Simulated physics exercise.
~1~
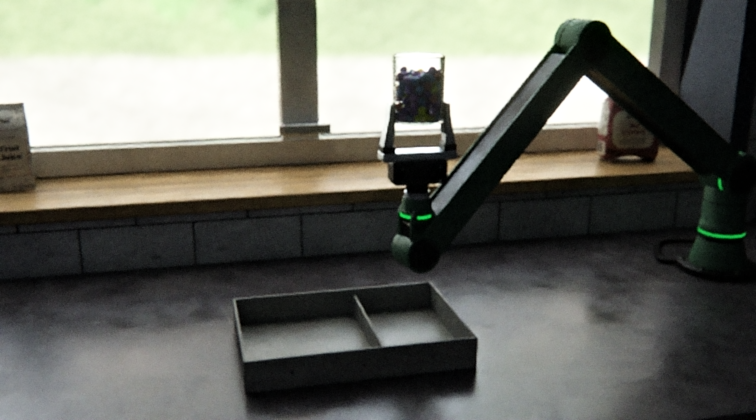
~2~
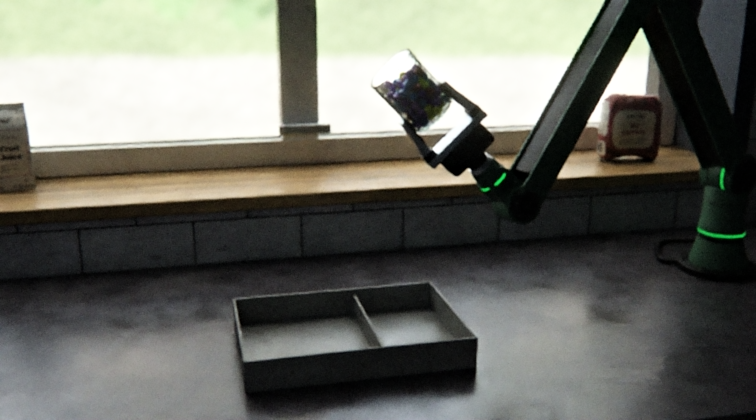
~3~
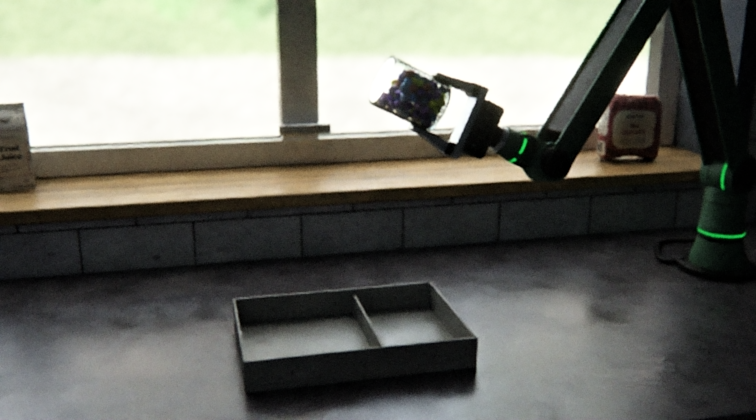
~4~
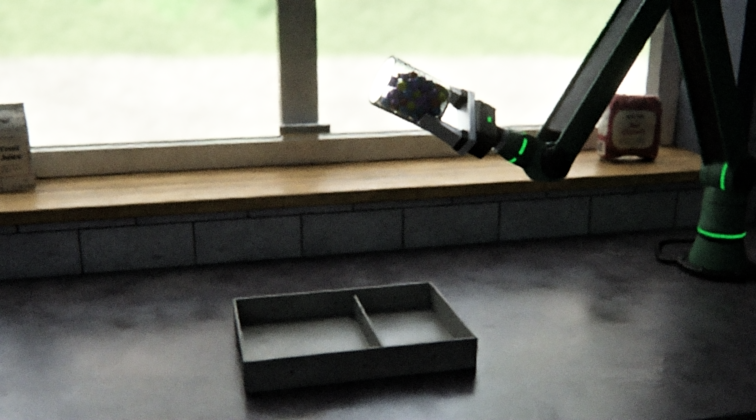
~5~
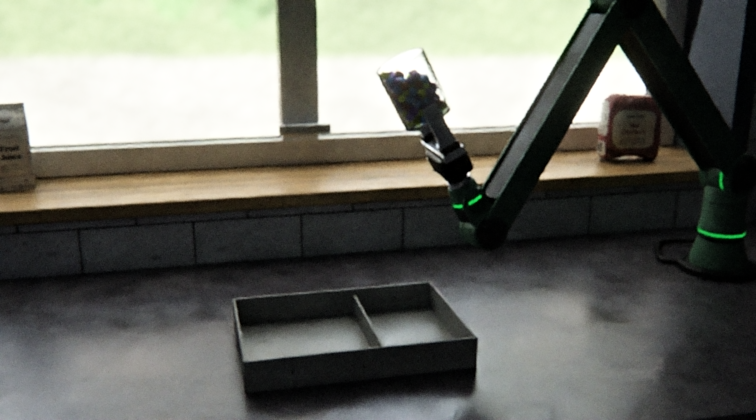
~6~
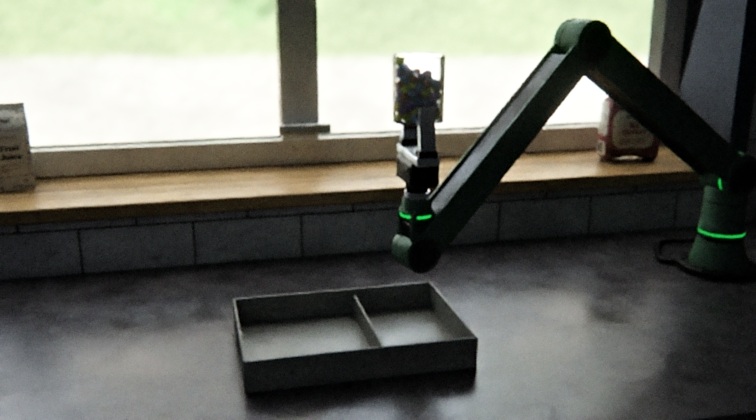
A dark green robot arm with glowing green rings stands at the right of a dark countertop, seen from the front against a bright window, holding up a clear beaker of small dark, multicoloured sweets. A grey tray with two compartments rests below, and packages sit on the wooden sill at either side. The arm draws back to the right and tips the beaker over toward the left. Holding it steeply tilted, the gripper rolls around it. The arm then swings the beaker upright again, with the sweets still inside and the tray empty.
